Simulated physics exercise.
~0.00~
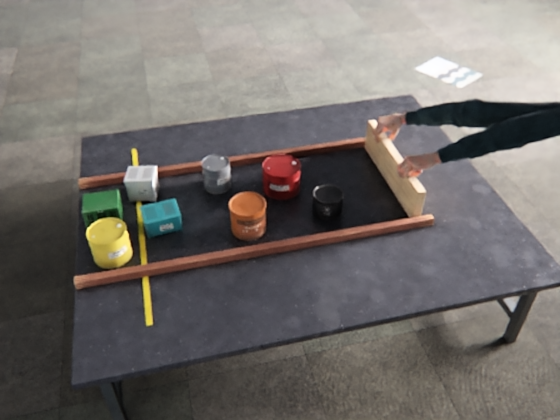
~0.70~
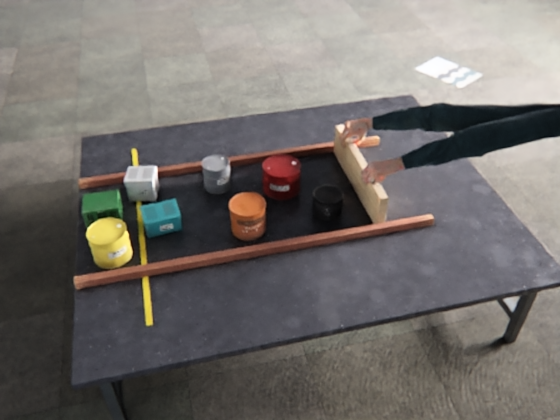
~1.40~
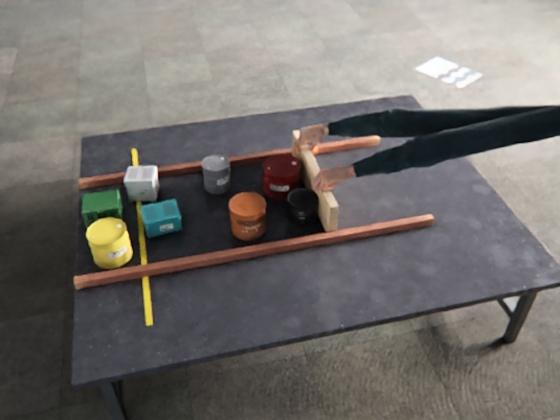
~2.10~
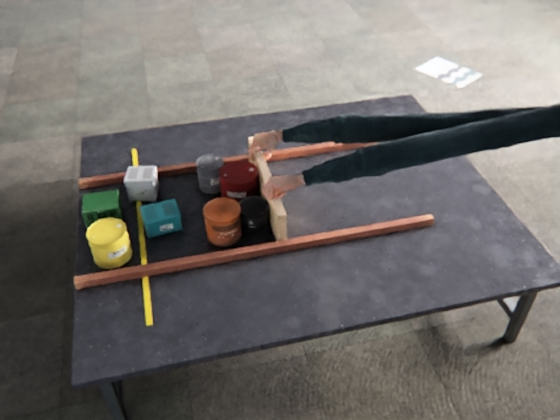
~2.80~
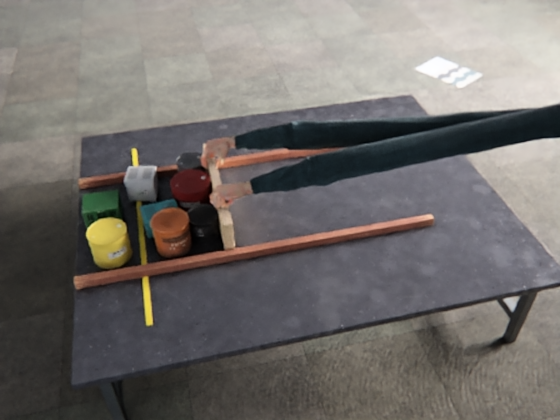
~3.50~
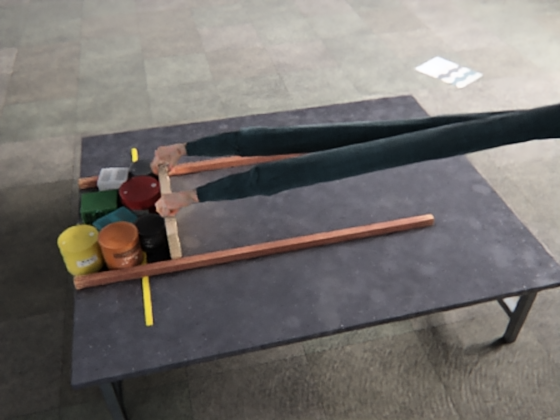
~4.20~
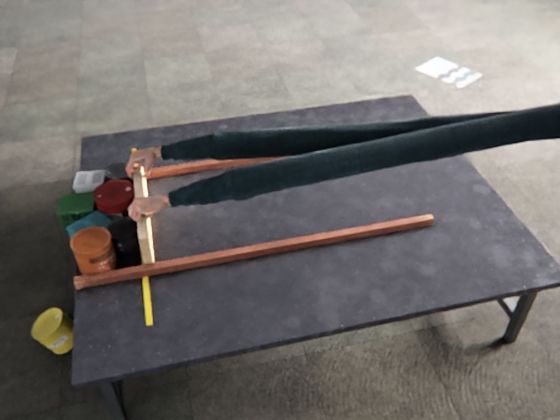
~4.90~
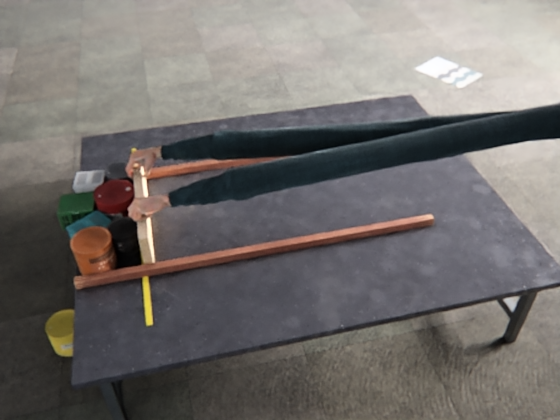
In the video, two hands push a wooden plank leftward between two rails on a table, gathering colored canisters and crates ahead of it. The plank stops near the yellow tape, the yellow canister drops to the floor, and the others remain crowded at the table's left edge.
